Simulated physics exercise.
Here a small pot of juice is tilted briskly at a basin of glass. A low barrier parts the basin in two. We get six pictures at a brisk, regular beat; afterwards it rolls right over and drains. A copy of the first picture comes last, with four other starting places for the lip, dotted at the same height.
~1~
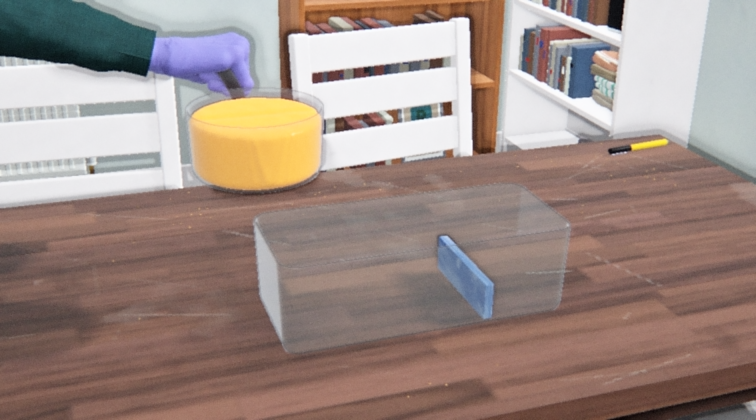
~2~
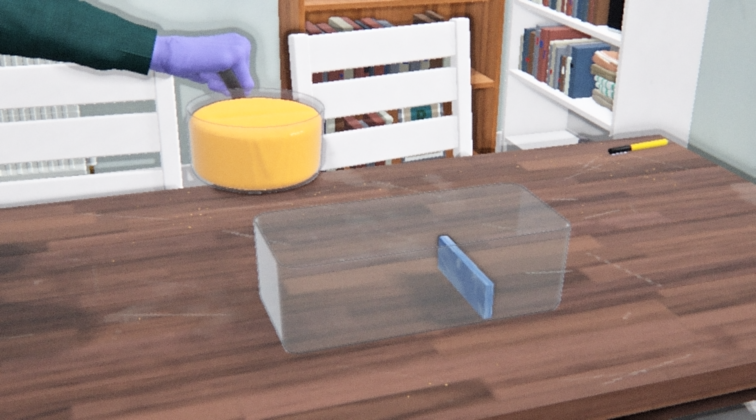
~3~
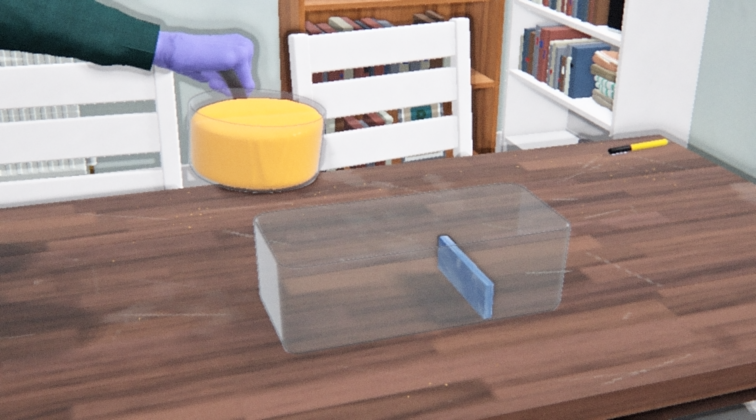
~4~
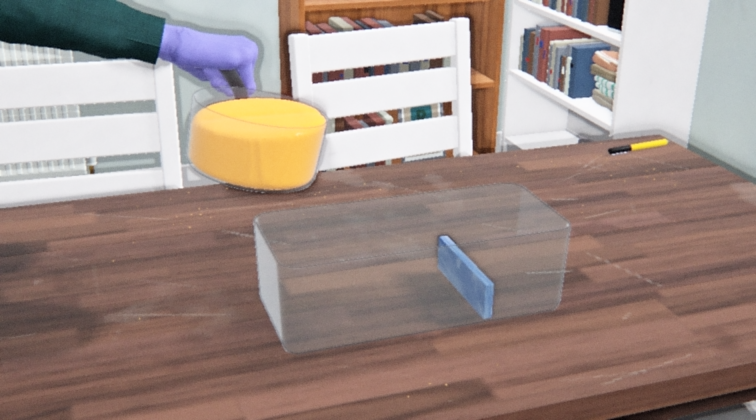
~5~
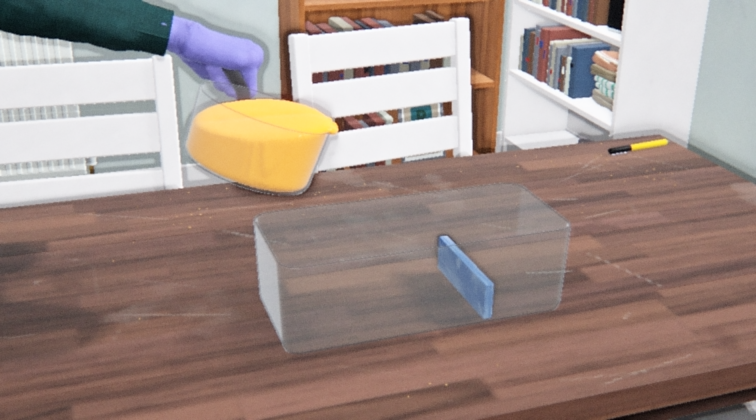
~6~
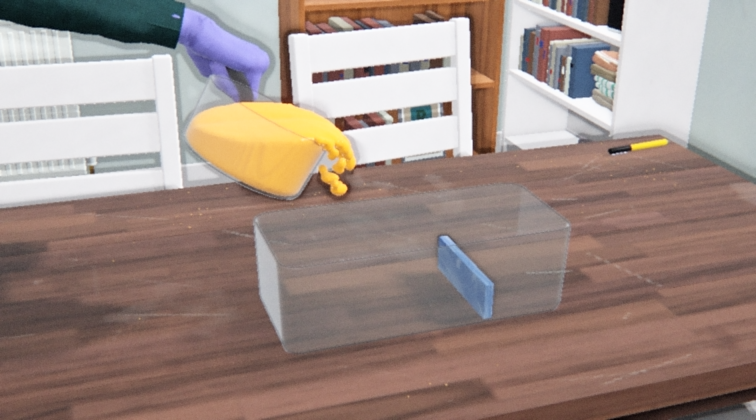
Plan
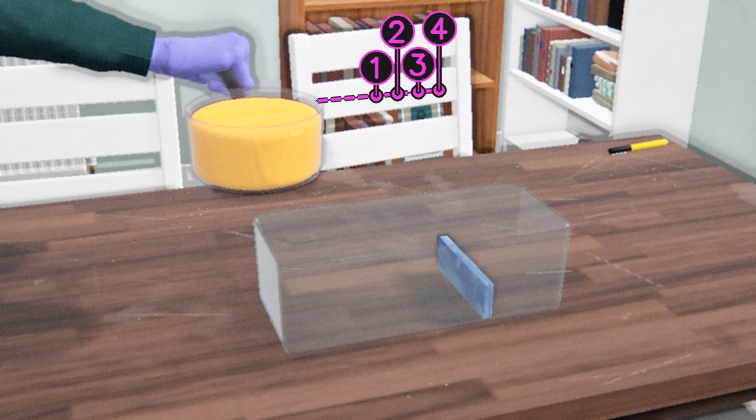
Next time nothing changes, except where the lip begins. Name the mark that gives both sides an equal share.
Spot 3.
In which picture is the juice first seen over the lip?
Picture 5.
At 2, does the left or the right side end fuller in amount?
The left one.
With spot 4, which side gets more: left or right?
The right side.
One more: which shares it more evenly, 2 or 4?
4.
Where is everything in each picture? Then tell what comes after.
In the first frame, upright, lip at (318, 100); basin from (282, 352) to (557, 305); top of the wall at (465, 259); nothing has left yet.
In the second frame, upright, lip at (319, 102); nothing has left yet.
In the third frame, tipped about 6°, lip at (321, 106); nothing has left yet.
In the fourth frame, tipped about 12°, lip at (324, 113); nothing has left yet.
In the fifth frame, tipped about 21°, lip at (326, 123); juice is over the lip, down to (329, 127).
In the sixth frame, tipped about 31°, lip at (326, 135); juice is over the lip, down to (334, 186).
In magenta, 1 at (376, 95); 2 at (397, 93); 3 at (418, 92); 4 at (439, 90).
If 1 is chosen, about 97 % ends left of the wall and 2 % right of it.
If 2 is chosen, about 82 % ends left of the wall and 16 % right of it.
If 3 is chosen, about 48 % ends left of the wall and 51 % right of it.
If 4 is chosen, about 34 % ends left of the wall and 66 % right of it.
